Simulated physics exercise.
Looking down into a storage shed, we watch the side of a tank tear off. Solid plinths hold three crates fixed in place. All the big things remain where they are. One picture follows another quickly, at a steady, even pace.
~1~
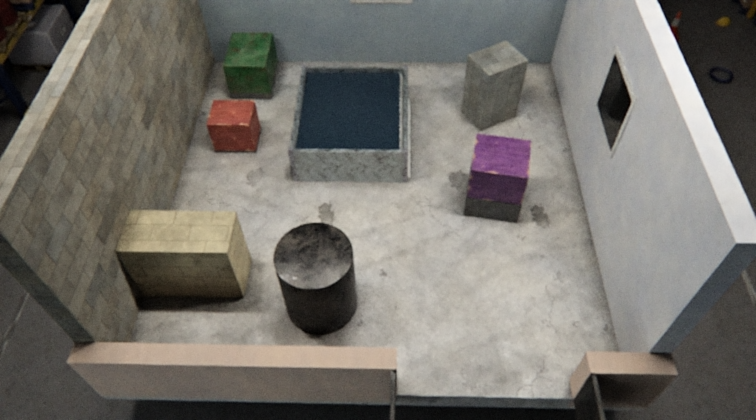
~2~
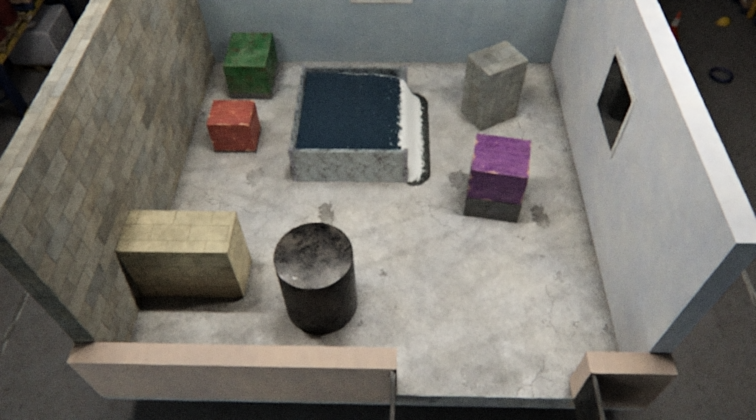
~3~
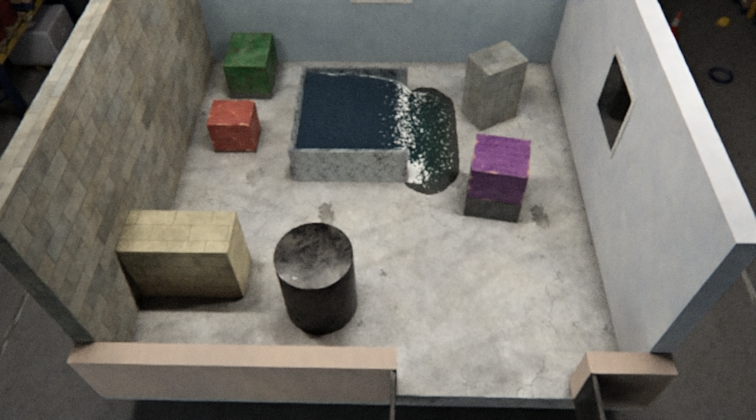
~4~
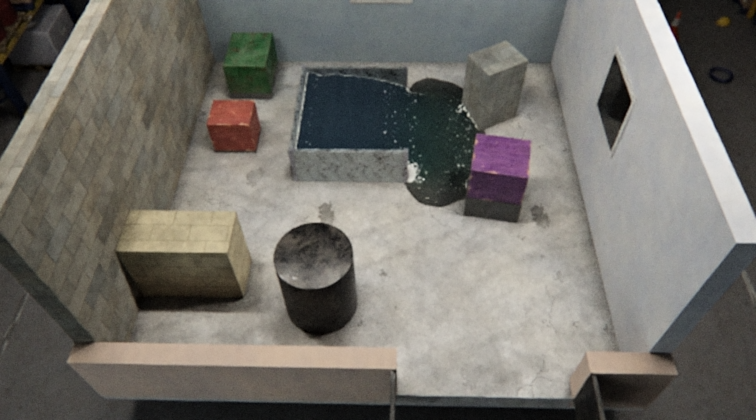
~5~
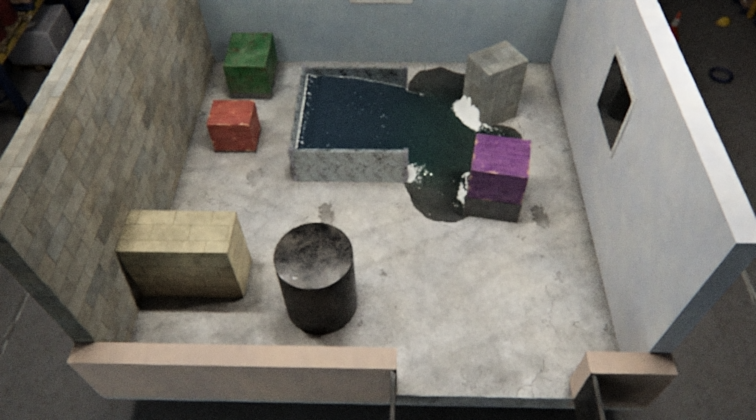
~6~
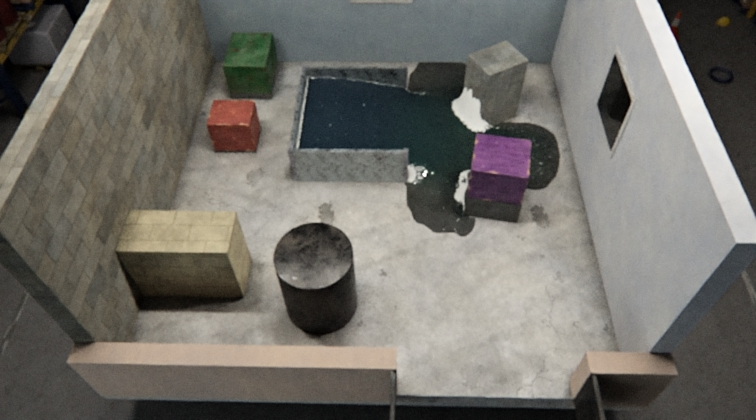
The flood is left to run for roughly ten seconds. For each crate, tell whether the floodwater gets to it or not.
One by one: The purple crate is protected; the green crate is exposed; the red crate is exposed.
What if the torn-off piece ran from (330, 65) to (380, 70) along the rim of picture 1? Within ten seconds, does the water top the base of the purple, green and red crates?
Result: Purple crate is not reached; green crate is swamped; red crate is swamped.
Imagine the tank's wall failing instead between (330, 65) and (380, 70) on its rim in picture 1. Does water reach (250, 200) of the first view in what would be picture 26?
The place in question is sitting in a puddle.
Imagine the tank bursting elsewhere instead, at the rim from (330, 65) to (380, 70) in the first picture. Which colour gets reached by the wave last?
Answer: The purple crate.
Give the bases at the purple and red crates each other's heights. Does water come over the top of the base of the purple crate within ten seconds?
Then: The purple crate is reached.
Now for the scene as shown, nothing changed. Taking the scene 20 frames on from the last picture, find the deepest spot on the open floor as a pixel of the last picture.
(509, 103).
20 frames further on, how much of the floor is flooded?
Around 60 percent, give or take.
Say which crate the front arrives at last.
The red-painted one, I reckon.
A moment on, water covers 25 % of the floor; the purple crate water round its plinth, the green crate not reached, the red crate not reached.
Next, water covers 40 % of the floor; the purple crate water round its plinth, the green crate not reached, the red crate not reached.
Then, water covers 60 % of the floor; the purple crate water round its plinth, the green crate not reached, the red crate not reached.
Later, water covers 75 % of the floor; the purple crate water round its plinth, the green crate water round its plinth, the red crate water round its plinth.
In the end, water covers 95 % of the floor; the purple crate stayed above the water, the green crate was topped, the red crate was topped.
